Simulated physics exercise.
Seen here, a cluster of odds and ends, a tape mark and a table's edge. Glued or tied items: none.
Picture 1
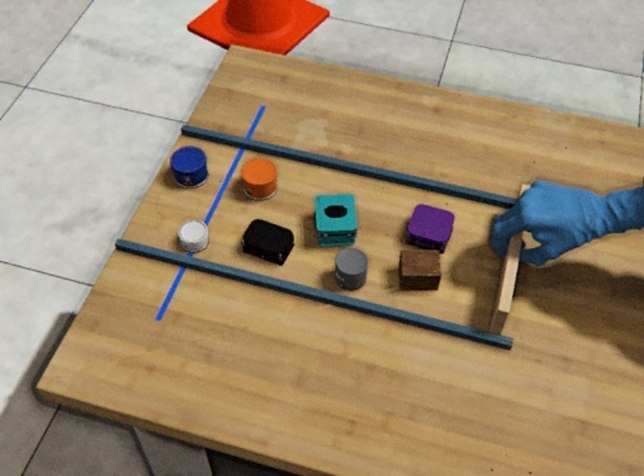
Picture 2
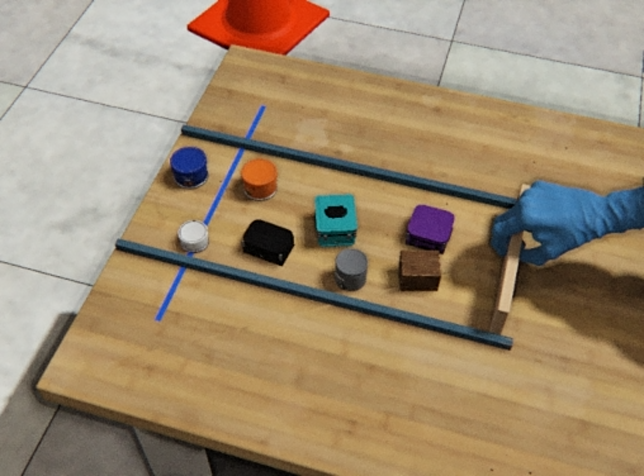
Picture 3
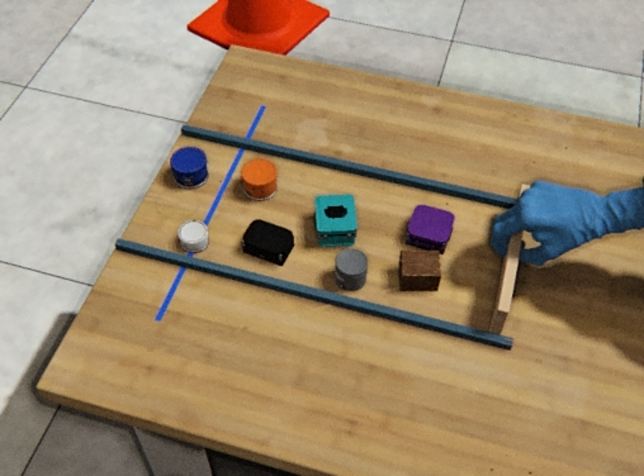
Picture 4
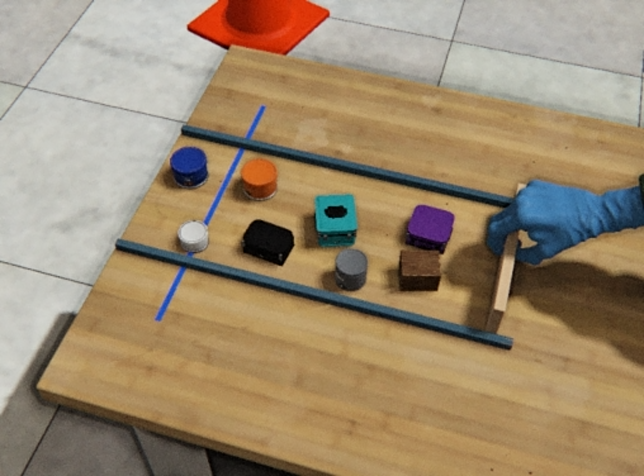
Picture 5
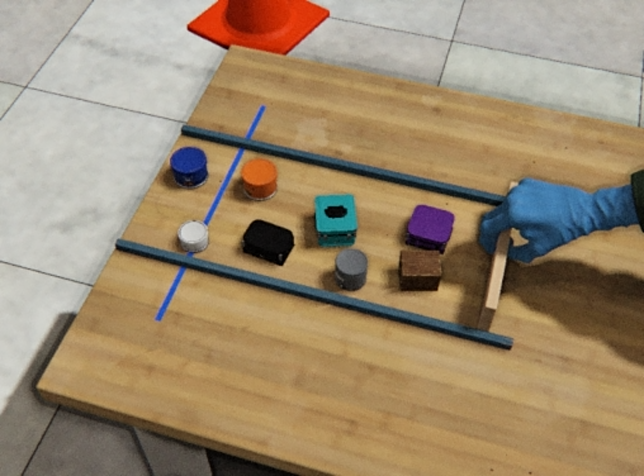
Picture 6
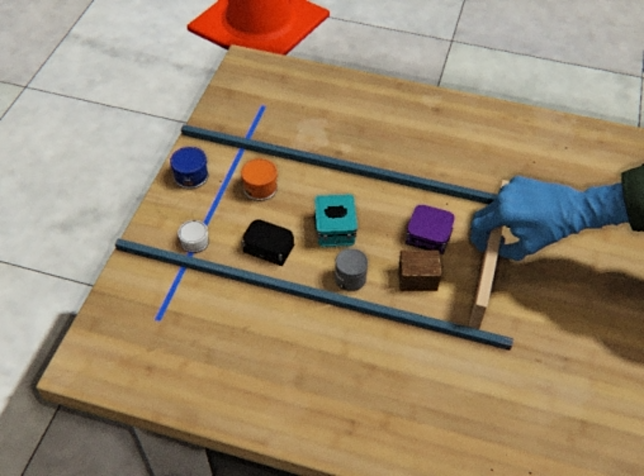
We see small coloured blocks and tins between two rails on a wooden table, a blue line crossing near the left end, as a blue-gloved hand holds a board still, then slides it slightly left while the objects stay put.
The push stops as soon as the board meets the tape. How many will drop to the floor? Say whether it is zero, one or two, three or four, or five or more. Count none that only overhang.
It is one or two.
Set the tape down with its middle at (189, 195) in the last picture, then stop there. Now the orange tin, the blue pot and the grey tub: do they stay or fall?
Going one by one, the orange tin is not lost, the blue pot ends up off, the grey tub is not lost.
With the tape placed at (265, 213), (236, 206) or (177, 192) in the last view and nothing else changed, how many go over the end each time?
First 0, then 0, then 4.
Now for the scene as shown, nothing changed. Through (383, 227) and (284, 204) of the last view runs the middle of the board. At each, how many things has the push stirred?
At first I count 4, and then 7.
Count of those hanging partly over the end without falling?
2 overhanging.
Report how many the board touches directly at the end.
3 touch it.
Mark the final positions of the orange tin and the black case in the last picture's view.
I'd put one close to (187, 147) and the other close to (143, 220).
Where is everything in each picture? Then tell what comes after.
The first picture shows blue pot (190, 167); white tin (194, 236); orange tin (260, 179); board (511, 258); tape (216, 202).
The second picture shows white tin (194, 237); board (511, 258).
The third picture shows orange tin (260, 180); brown block (420, 271).
The fourth picture shows blue pot (190, 168); black case (269, 243).
The fifth picture shows white tin (194, 237); purple case (430, 229).
The sixth picture shows blue pot (190, 168); white tin (194, 237); orange tin (260, 180); board (491, 253); tape (216, 202).
Soon after, none off yet; blue pot at rest near (190, 168); white tin at rest near (194, 237); orange tin at rest near (260, 180).
In the end, the number that fall off is one or two; gone, white tin and blue pot.
